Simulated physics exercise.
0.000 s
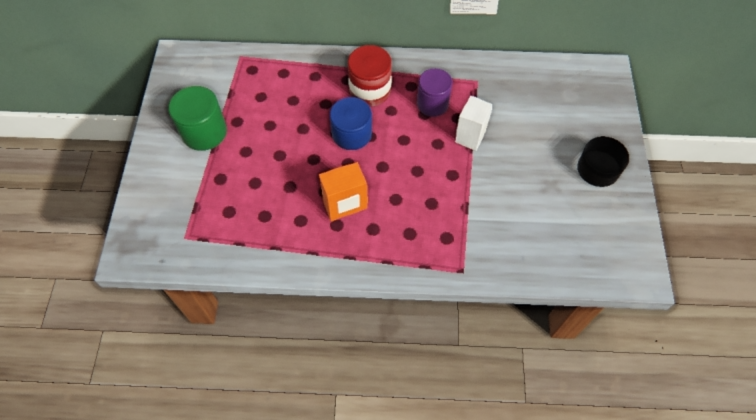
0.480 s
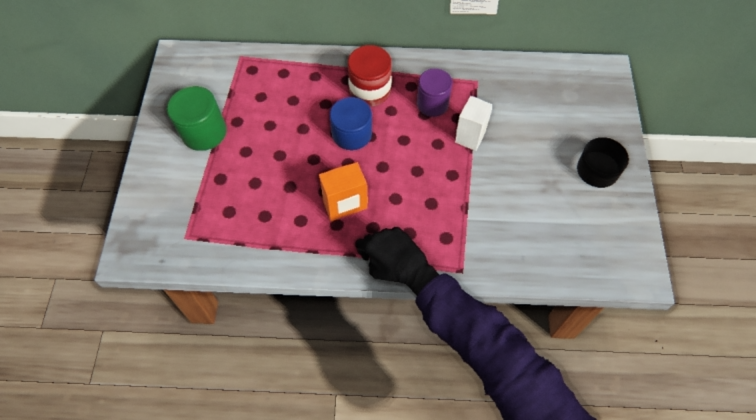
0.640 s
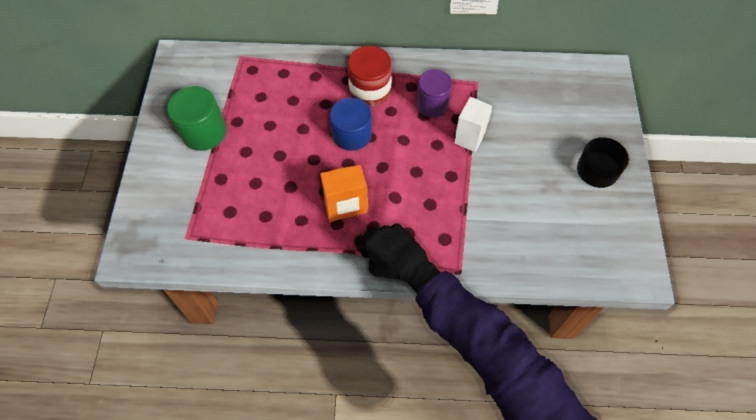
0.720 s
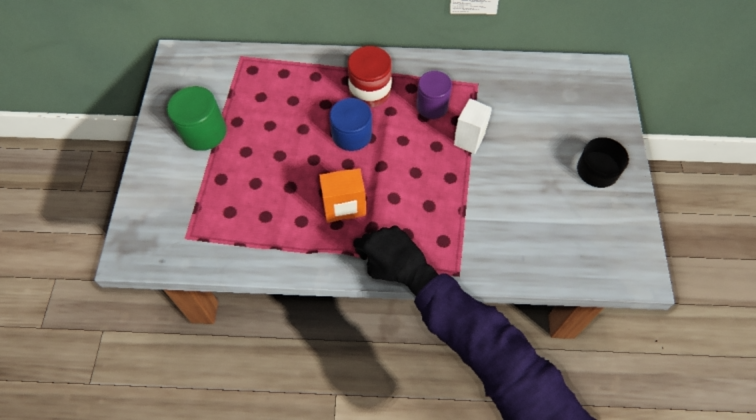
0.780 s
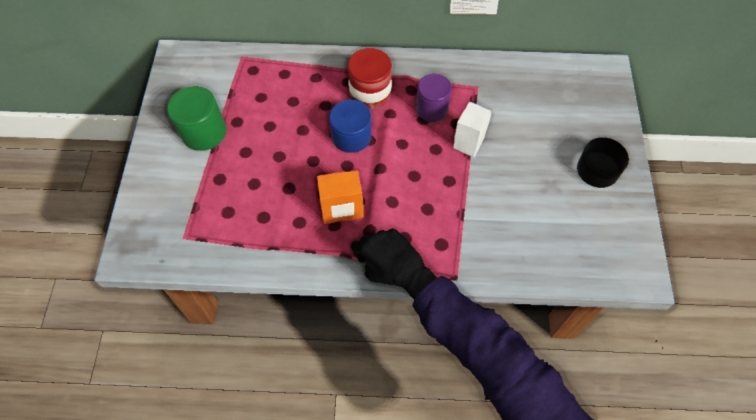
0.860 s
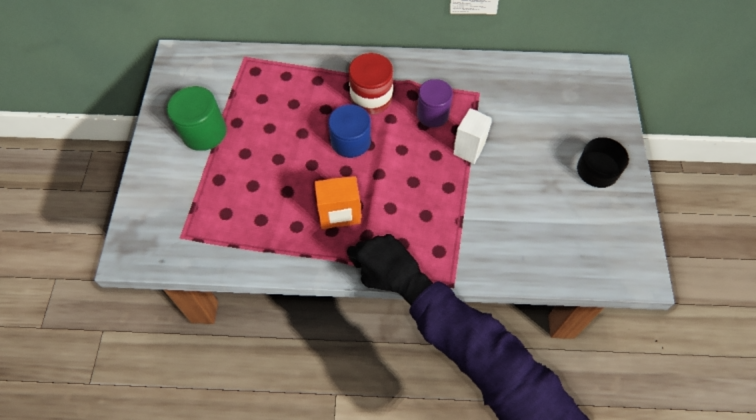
In this clip, a black-gloved hand grips the near edge of a pink dotted cloth on a table and pulls it slightly toward the camera and left, shifting the orange box and other items resting on it a little.
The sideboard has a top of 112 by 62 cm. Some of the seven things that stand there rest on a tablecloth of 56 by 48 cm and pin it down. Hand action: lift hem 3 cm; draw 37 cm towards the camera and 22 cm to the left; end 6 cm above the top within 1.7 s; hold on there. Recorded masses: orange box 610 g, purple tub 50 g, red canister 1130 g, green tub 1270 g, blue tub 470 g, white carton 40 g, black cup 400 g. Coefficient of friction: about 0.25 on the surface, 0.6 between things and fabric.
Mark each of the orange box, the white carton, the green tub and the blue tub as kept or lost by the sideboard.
Orange box: Lost; white carton: Lost; green tub: Kept; blue tub: Lost.
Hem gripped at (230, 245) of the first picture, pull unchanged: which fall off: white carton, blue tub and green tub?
Afterwards white carton comes off, blue tub comes off and green tub is still on top.
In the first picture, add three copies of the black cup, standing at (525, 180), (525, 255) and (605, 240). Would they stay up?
Log, listed order - kept / kept / kept.
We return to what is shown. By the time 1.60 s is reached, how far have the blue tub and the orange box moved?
Blue tub 25 cm, orange box 25 cm.
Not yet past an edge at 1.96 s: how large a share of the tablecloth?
Roughly 25%.
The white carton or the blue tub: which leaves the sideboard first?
The white one goes first.
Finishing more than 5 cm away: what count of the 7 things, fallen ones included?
All told, 5.
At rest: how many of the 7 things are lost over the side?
Count recorded: 5.
At 1.2 s, 90 % of the tablecloth is still over the top; white carton 15 cm off its start, orange box 12 cm off its start, blue tub 11 cm off its start.
At 1.6 s, 65 % of the tablecloth is still over the top; white carton 33 cm off its start, orange box 27 cm off its start, blue tub 26 cm off its start.
At 2.0 s, 25 % of the tablecloth is still over the top; white carton over the edge, blue tub 43 cm off its start at (314, 319), orange box over the edge.
At 2.3 s, 0 % of the tablecloth is still over the top; blue tub over the edge, white carton over the edge, orange box over the edge.
At 3.9 s, 0 % of the tablecloth is still over the top; blue tub over the edge, white carton over the edge, orange box over the edge, green tub 2 cm off its start at (189, 112).
